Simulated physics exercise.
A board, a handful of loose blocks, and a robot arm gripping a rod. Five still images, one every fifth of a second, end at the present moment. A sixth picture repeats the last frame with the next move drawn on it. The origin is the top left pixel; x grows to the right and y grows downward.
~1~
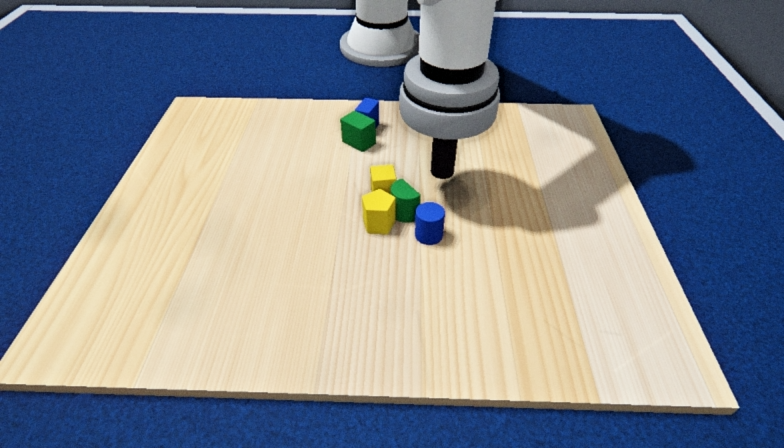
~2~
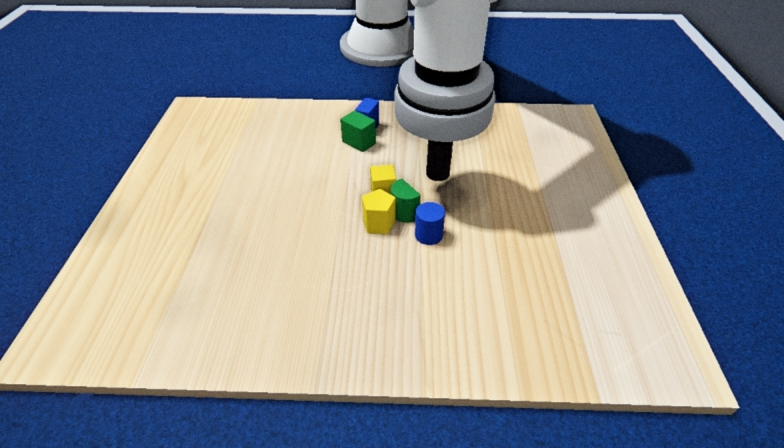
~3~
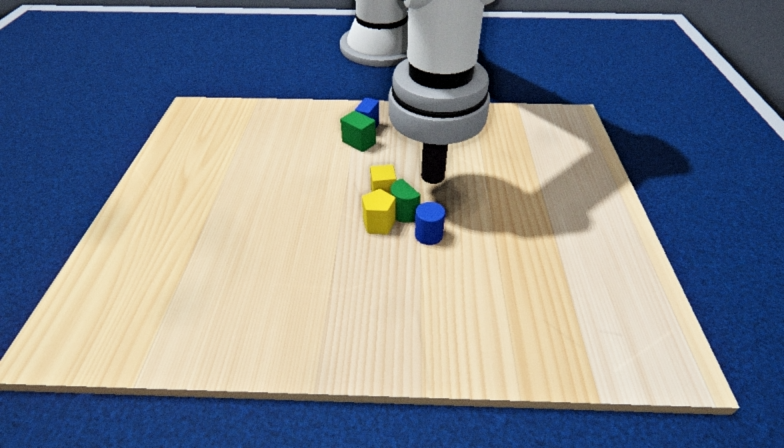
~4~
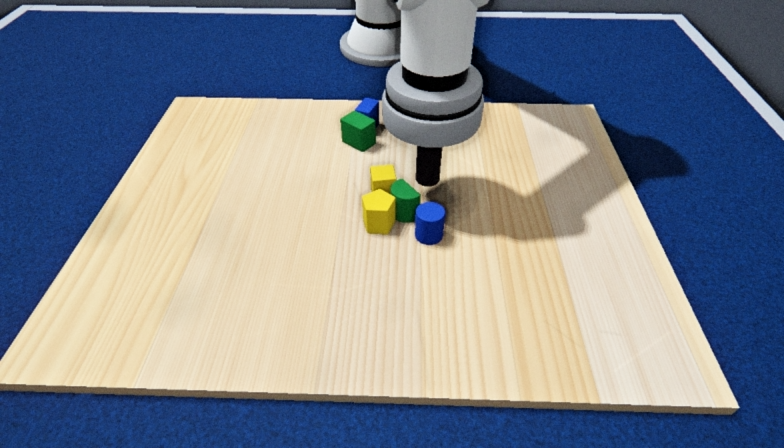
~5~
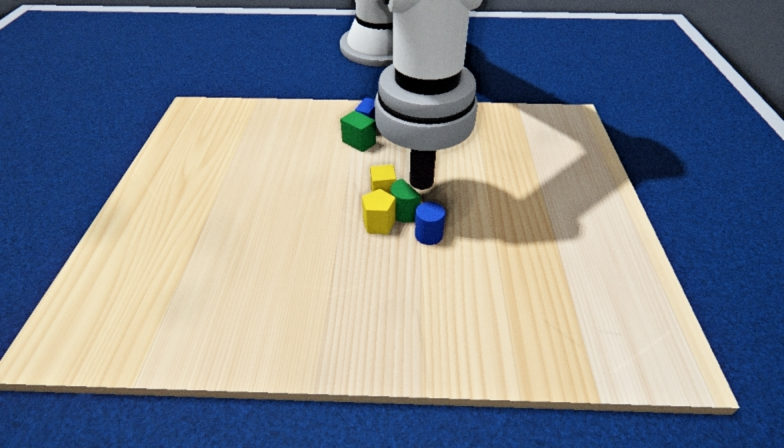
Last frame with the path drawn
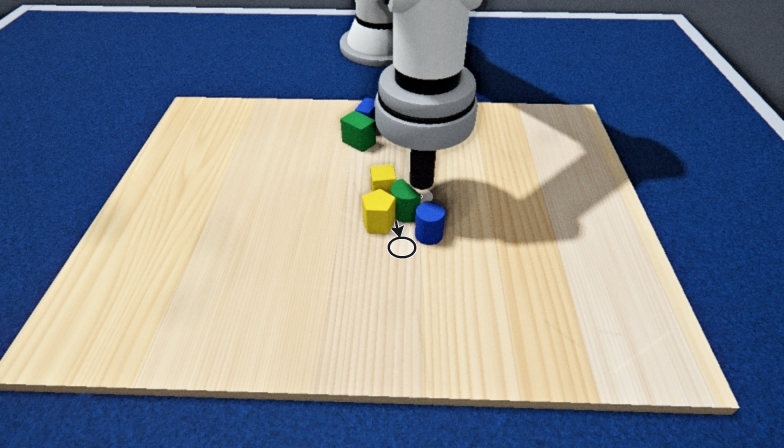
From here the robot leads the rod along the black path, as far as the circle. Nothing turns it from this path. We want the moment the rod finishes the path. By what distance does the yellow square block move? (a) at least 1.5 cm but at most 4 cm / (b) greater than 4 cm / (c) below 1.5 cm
Choice c: Below 1.5 cm.
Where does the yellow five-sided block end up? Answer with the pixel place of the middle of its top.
At (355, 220).
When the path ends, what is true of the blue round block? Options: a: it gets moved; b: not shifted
b
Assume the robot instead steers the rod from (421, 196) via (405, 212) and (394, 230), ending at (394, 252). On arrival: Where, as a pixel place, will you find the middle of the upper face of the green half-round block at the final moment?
Roughly at (371, 234).
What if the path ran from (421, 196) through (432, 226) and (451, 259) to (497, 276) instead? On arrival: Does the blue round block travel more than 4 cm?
Yes, it checks out.
Path on the board, from (421, 196) through (402, 209) and (397, 227) to (402, 247).
On the path given first. One third of the way, rod (402, 195); yellow five-sided block (369, 209), turned 25° clockwise; yellow square block (380, 173), turned 15° clockwise; green half-round block (395, 199), turned 35° anticlockwise.
Two thirds of the way, rod (397, 213); yellow five-sided block (355, 219), turned 45° clockwise; yellow square block (380, 174), turned 20° clockwise; green half-round block (385, 218).
At the end, rod (402, 233); yellow five-sided block (355, 220), turned 55° clockwise; yellow square block (380, 174), turned 20° clockwise; green half-round block (382, 233); blue round block in place.
